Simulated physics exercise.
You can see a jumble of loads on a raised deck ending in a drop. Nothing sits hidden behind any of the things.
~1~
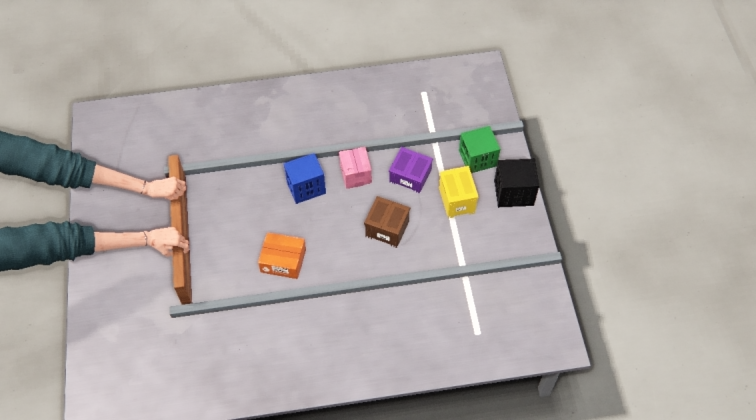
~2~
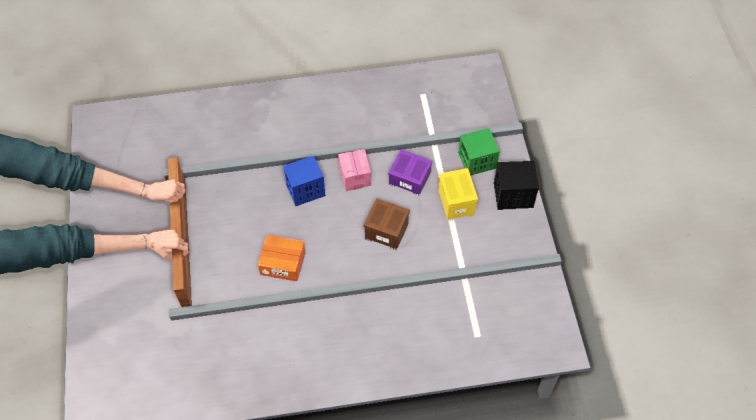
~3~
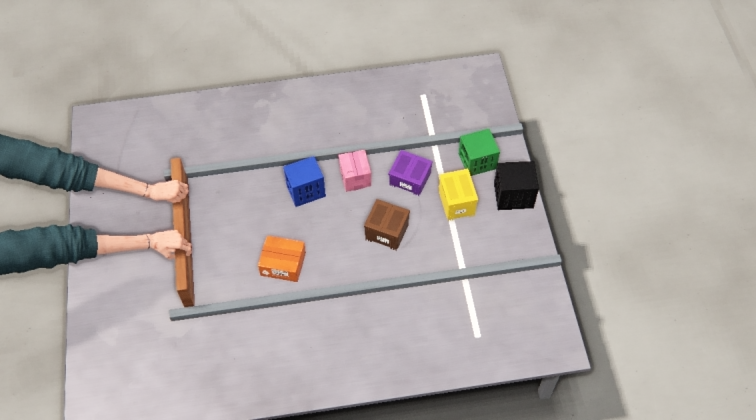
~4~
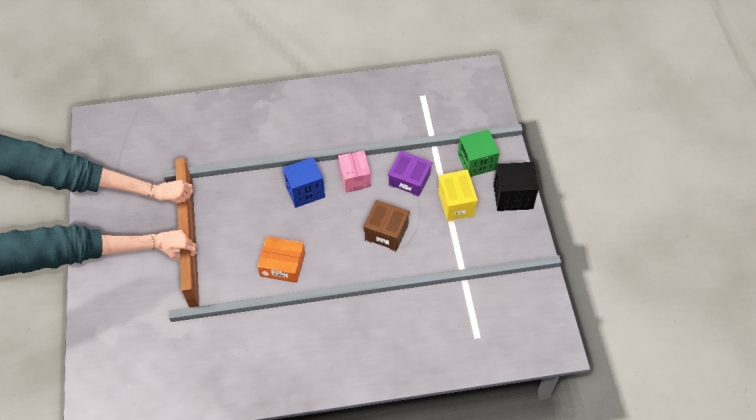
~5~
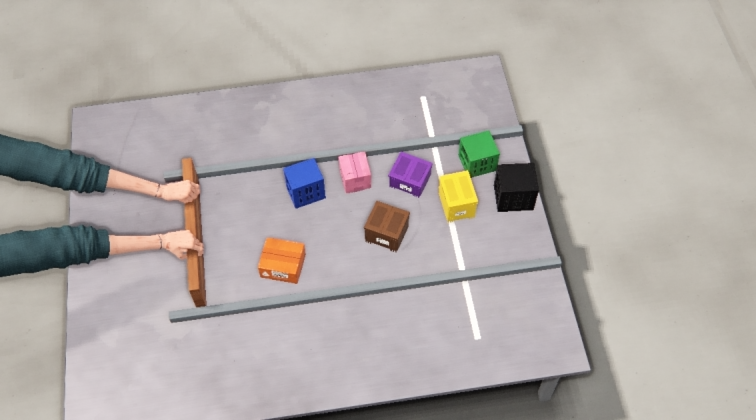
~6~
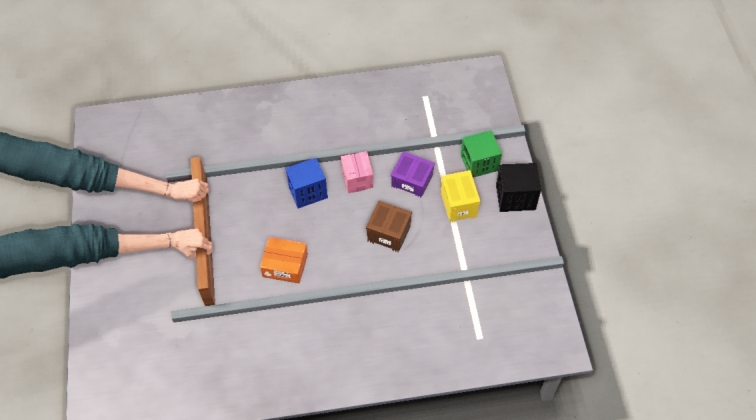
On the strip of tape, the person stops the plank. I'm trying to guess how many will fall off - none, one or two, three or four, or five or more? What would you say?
One or a pair drop.
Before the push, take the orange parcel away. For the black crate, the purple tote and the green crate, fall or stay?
Outcome: Black crate is not lost; purple tote is not lost; green crate ends up off.
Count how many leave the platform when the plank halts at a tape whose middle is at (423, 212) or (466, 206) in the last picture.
0 and 3.
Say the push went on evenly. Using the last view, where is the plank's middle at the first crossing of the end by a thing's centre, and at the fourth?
The first one at (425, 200), the next at (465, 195).
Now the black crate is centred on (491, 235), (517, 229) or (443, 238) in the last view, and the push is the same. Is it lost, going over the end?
At the three spots, the black crate keeps its place, keeps its place and keeps its place.
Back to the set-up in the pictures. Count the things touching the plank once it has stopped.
That comes to 2.
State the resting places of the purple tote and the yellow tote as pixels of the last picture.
One ends up near (517, 154) and the other near (529, 180).
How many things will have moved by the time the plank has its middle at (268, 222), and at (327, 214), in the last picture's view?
At the first spot 1, then 4.
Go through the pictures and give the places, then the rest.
The first picture shows black crate (516, 183); green crate (479, 150); yellow tote (458, 193); plank (180, 229); tape (449, 204).
The second picture shows green crate (479, 152); purple tote (410, 173).
The third picture shows yellow tote (458, 195); pink parcel (355, 171).
The fourth picture shows black crate (515, 187); brown tote (387, 226).
The fifth picture shows green crate (479, 154); blue crate (305, 184).
The sixth picture shows black crate (518, 188); green crate (481, 154); yellow tote (460, 197); plank (203, 231); tape (451, 208).
Early on, none off yet; black crate at rest near (518, 188); green crate at rest near (481, 154); yellow tote at rest near (460, 197).
A while later, none off yet; black crate at rest near (518, 188); green crate at rest near (481, 154); yellow tote travelled a little near (470, 199).
Finally, the number that fall off is one or two; lost, green crate and black crate.
